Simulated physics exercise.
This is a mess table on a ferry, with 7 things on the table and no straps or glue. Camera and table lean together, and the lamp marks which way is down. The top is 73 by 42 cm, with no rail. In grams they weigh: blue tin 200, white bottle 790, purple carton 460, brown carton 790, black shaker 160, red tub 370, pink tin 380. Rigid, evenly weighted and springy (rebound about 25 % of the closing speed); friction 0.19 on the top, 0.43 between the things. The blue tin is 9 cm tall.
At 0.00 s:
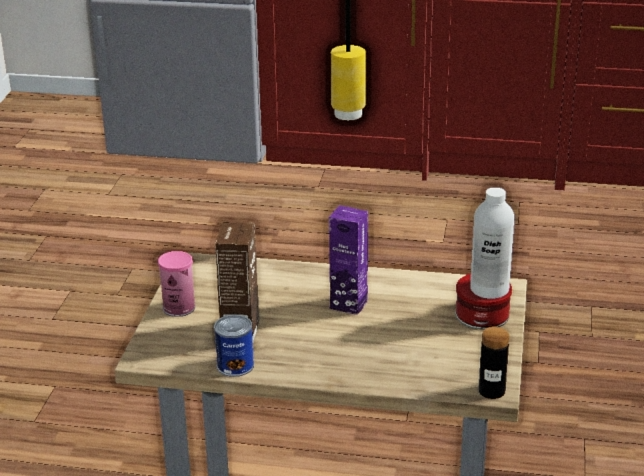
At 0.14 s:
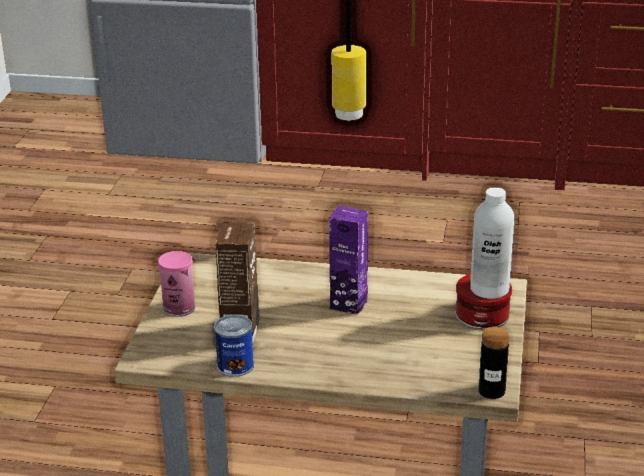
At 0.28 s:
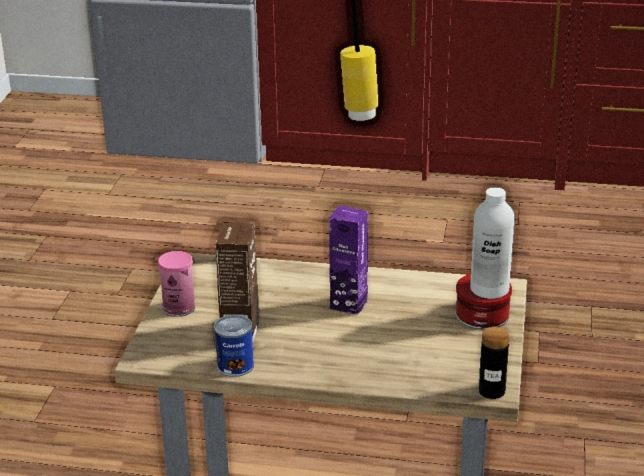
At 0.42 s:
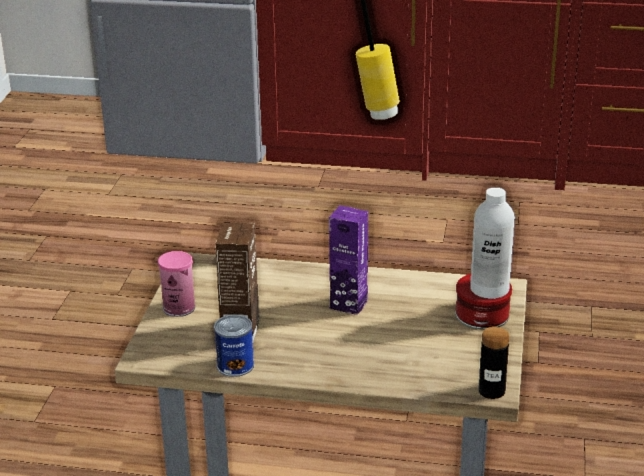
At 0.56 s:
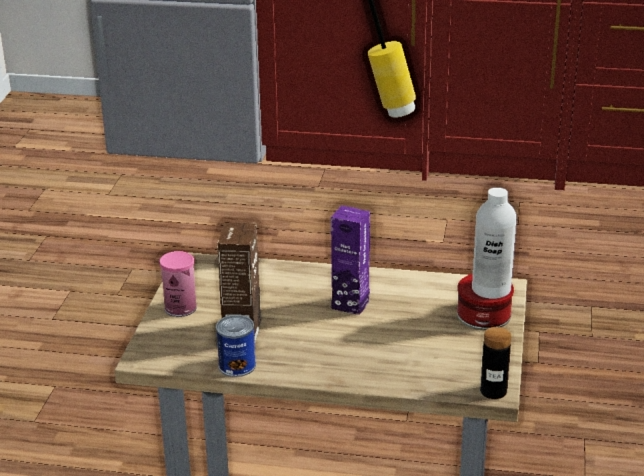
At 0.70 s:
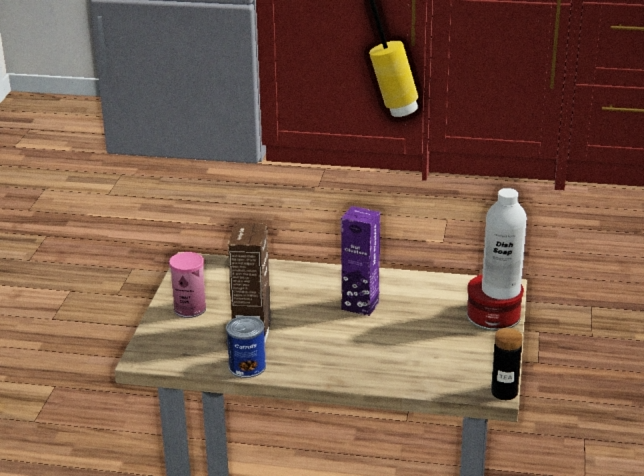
In a room with red cabinets, a yellow cylinder hanging beyond a wooden table hangs straight, then swings to the right; the cartons, tins, shaker and red tub with a white bottle on it then slide slightly right across the tabletop.
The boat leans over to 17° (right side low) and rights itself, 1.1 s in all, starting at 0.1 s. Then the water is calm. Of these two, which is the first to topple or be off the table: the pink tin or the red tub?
The second of the two, the red tub.
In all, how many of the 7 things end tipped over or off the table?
3 of them.
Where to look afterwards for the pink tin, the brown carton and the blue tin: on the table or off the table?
The pink tin ends on the table; the brown carton ends on the table; the blue tin is still on the table.
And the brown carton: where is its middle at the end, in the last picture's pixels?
Around (309, 289).
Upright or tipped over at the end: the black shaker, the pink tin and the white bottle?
The black shaker tips over; the pink tin is still upright; the white bottle topples.
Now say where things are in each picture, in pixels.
In the first frame, boat level; pink tin (177, 284); red tub (483, 301).
In the second frame, boat level; purple carton (349, 261); brown carton (238, 283).
In the third frame, heel 4°, right side down; black shaker (494, 363); blue tin (234, 346).
In the fourth frame, heel 11°, right side down; white bottle (493, 241); purple carton (349, 261).
In the fifth frame, heel 16°, right side down; brown carton (240, 283); black shaker (496, 363).
In the sixth frame, heel 17°, right side down; pink tin (188, 285) moved 2 cm; red tub (494, 302) moved 2 cm.
After 1.00 s, heel 5°, right side down; white bottle, black shaker and red tub now off the table; pink tin moved 11 cm near (229, 289); brown carton moved 11 cm.
After 1.20 s, boat level; pink tin moved 12 cm near (236, 289); brown carton moved 14 cm; purple carton moved 14 cm.
After 1.50 s, pink tin resting near (236, 289).
In the end (1.7 s), off the table, white bottle, black shaker and red tub; not toppled but over 5 cm from the start, blue tin, purple carton, brown carton and pink tin. At the end, from the last picture's camera, pink tin near (236, 289). Pink tin was never lost; red tub went at 0.96 s.
